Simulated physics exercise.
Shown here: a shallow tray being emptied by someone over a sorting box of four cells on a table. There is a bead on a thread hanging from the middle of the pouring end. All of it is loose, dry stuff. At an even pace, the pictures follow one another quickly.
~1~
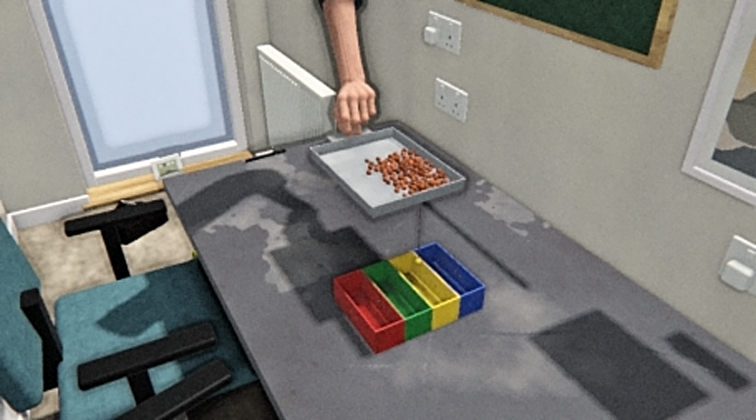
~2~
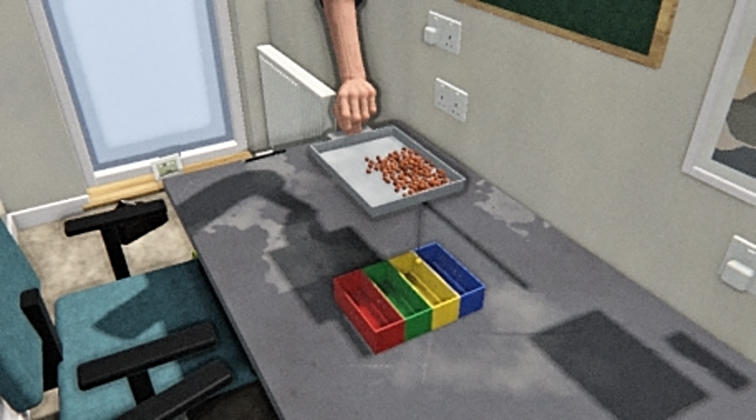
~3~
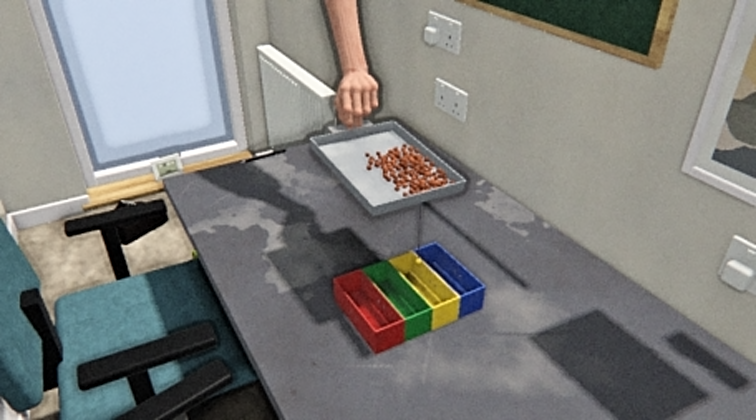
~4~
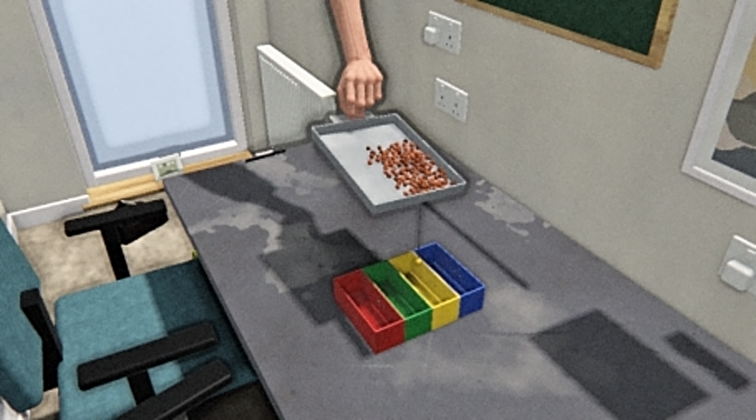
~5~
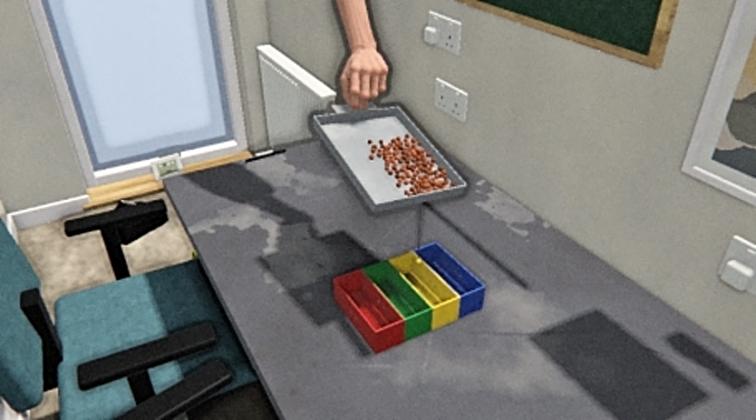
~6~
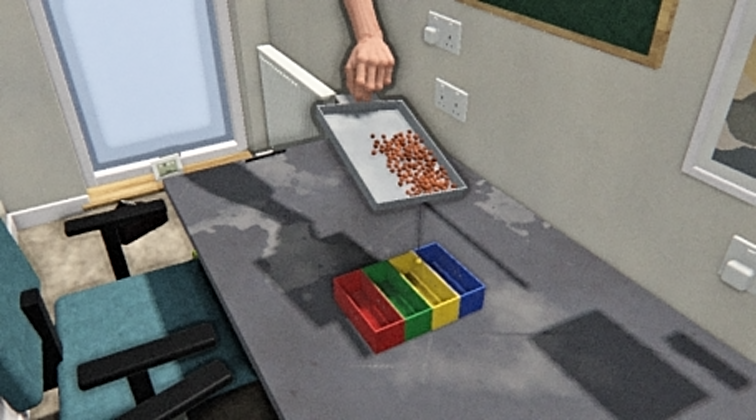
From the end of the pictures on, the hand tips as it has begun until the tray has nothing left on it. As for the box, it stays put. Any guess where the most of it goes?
I'd say the blue cell.
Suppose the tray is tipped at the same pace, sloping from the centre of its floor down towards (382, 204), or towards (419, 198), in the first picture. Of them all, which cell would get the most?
So, in order: The cell in green, then the cell in blue.
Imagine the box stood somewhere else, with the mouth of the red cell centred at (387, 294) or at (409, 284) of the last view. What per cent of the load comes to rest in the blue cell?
Trial 1 about 60 %, trial 2 about 10 %.
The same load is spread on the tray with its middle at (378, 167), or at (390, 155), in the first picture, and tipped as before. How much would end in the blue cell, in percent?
Near 40 % and 40 %.
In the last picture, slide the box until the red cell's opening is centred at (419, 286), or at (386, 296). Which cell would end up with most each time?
Try one: The yellow one; try two: The blue one.
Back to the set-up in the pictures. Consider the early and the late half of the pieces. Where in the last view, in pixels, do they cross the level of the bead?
(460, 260) first, (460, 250) later.
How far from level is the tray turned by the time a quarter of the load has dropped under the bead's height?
Roughly 115 degrees of tilt.
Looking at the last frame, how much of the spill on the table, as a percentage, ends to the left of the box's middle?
It comes to near 0 percent of the spill.
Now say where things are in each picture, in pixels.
The first frame shows corners of the pouring end at (373, 206) and (463, 178), level; middle of the load at (412, 174), clay pellets; bead on its thread at (418, 262); red cell at (390, 335); green cell at (418, 323); yellow cell at (446, 311); blue cell at (471, 300).
The second frame shows corners of the pouring end at (373, 206) and (464, 179), level; middle of the load at (412, 173).
The third frame shows corners of the pouring end at (374, 205) and (464, 180), tipped barely, lowest at the right corner; middle of the load at (413, 172).
The fourth frame shows corners of the pouring end at (375, 204) and (465, 182), tipped a little, lowest at the right corner; middle of the load at (413, 169).
The fifth frame shows corners of the pouring end at (377, 203) and (465, 185), tipped clearly, lowest at the right corner; middle of the load at (414, 167).
The sixth frame shows corners of the pouring end at (378, 202) and (465, 187), tipped clearly, lowest at the right corner; middle of the load at (416, 165); red cell at (390, 335); green cell at (418, 323); yellow cell at (446, 311); blue cell at (471, 300).
Soon, tray tipped steeply; nearly all on the tray; a stray few falling or outside the box.
A while on, tray tipped past a quarter turn; most on the tray; a stray few in the blue cell; about a quarter falling or outside the box.
Towards the end, tray tipped past a quarter turn; about half in the blue cell; a small part in the yellow cell; about half falling or outside the box.
Finally, tray tipped past a quarter turn; about half in the blue cell; a small part in the yellow cell; none in the red cell; none in the green cell; about half outside the box.
